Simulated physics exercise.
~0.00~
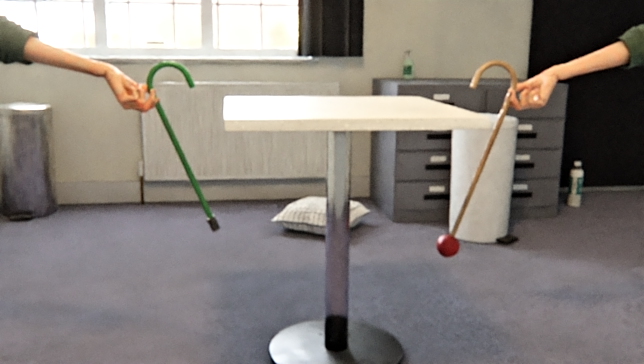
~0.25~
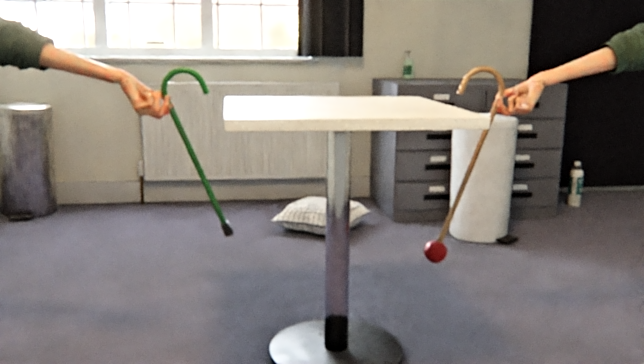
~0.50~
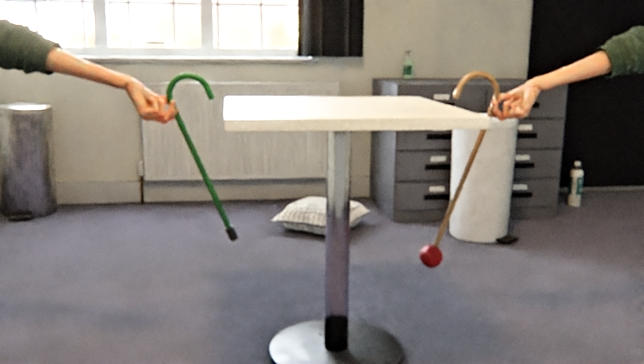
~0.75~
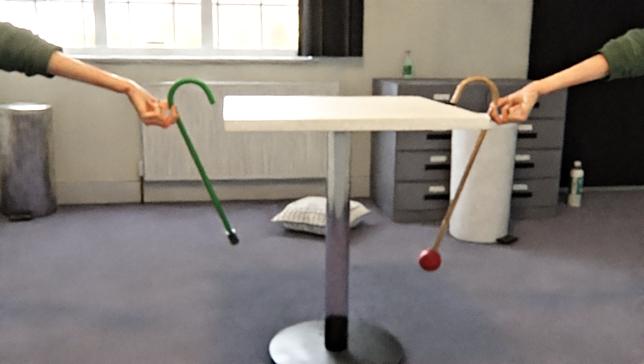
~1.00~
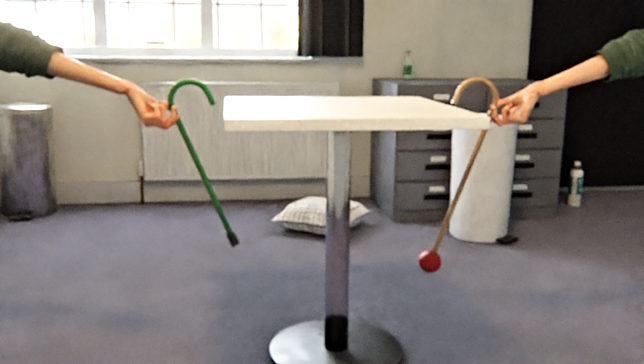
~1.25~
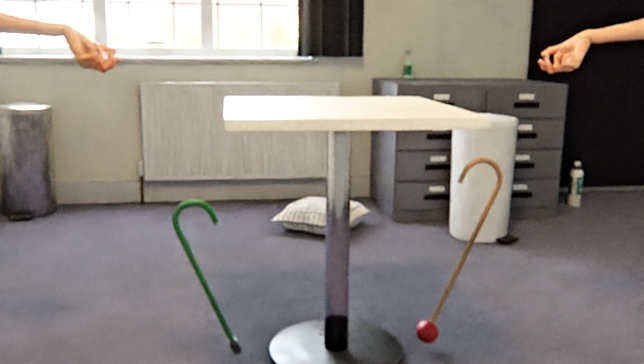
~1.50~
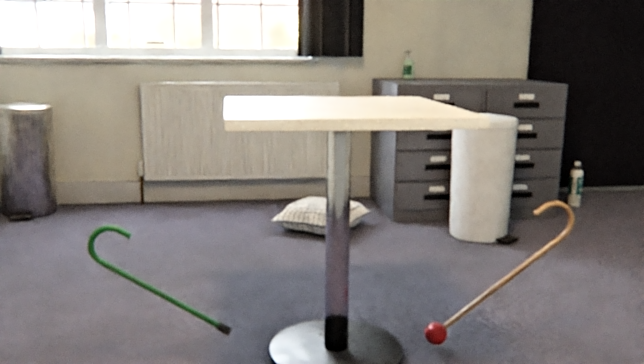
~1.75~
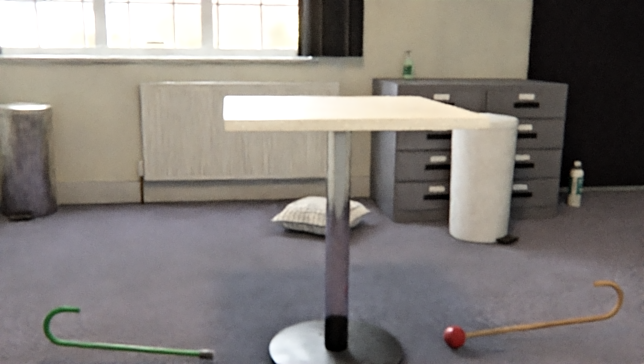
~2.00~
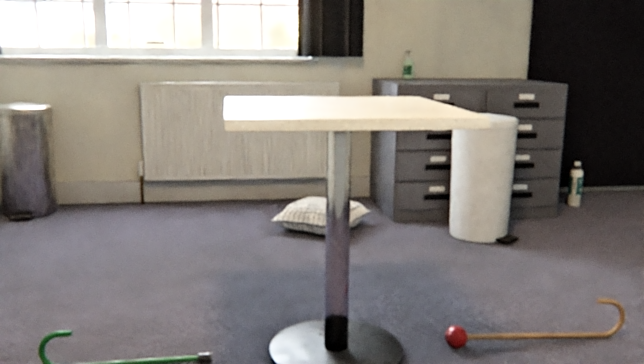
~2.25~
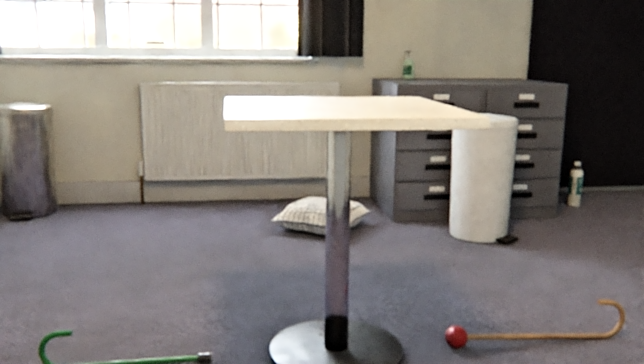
Green cane and red-ended hooked stick held beside a table by two hands, then released, dropping and toppling onto the floor.
